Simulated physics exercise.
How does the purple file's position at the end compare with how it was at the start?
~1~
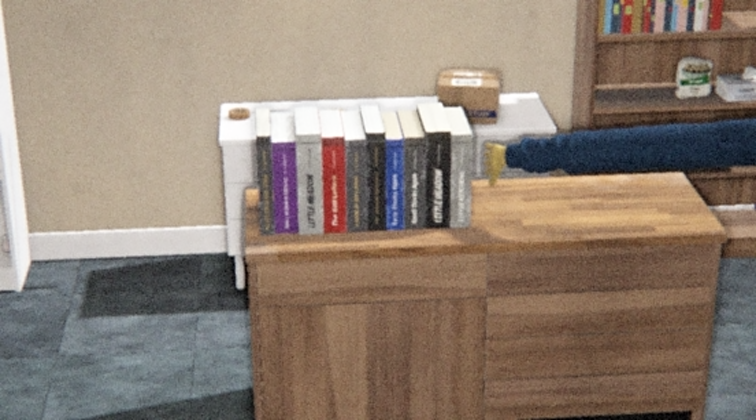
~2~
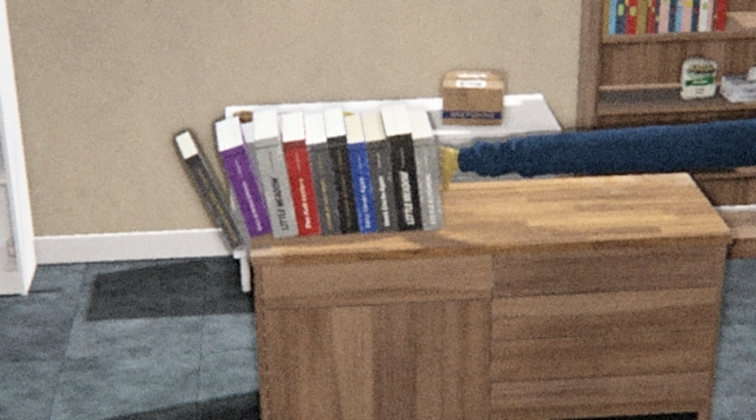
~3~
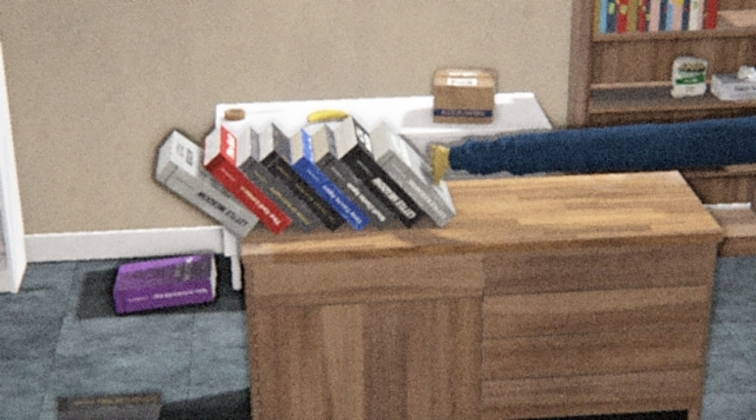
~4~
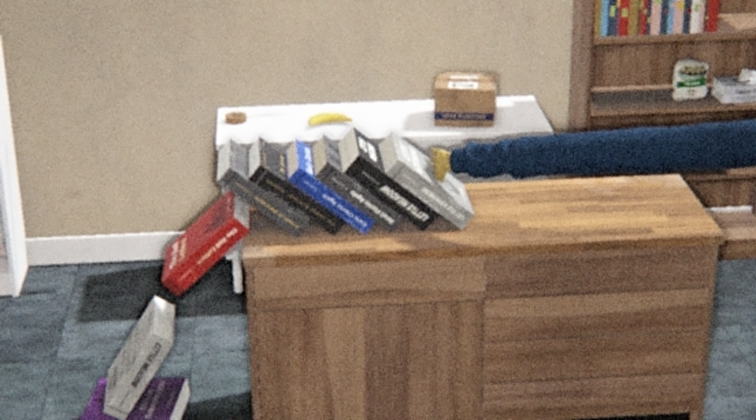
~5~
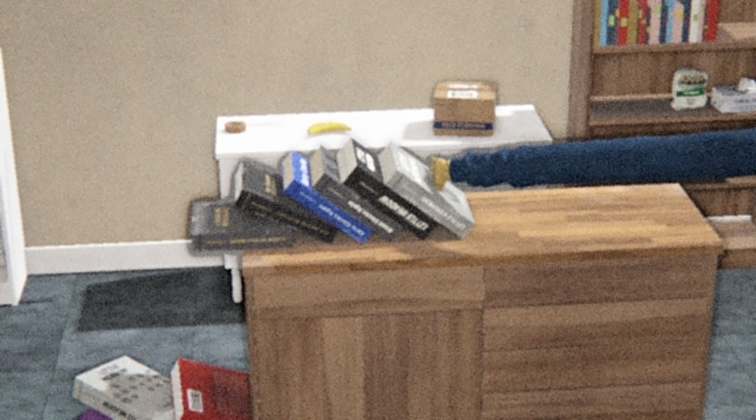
At the start the purple file stands upright in the row on the worktop. By the end it is lying on its side on the floor, partly hidden under a pale grey file.
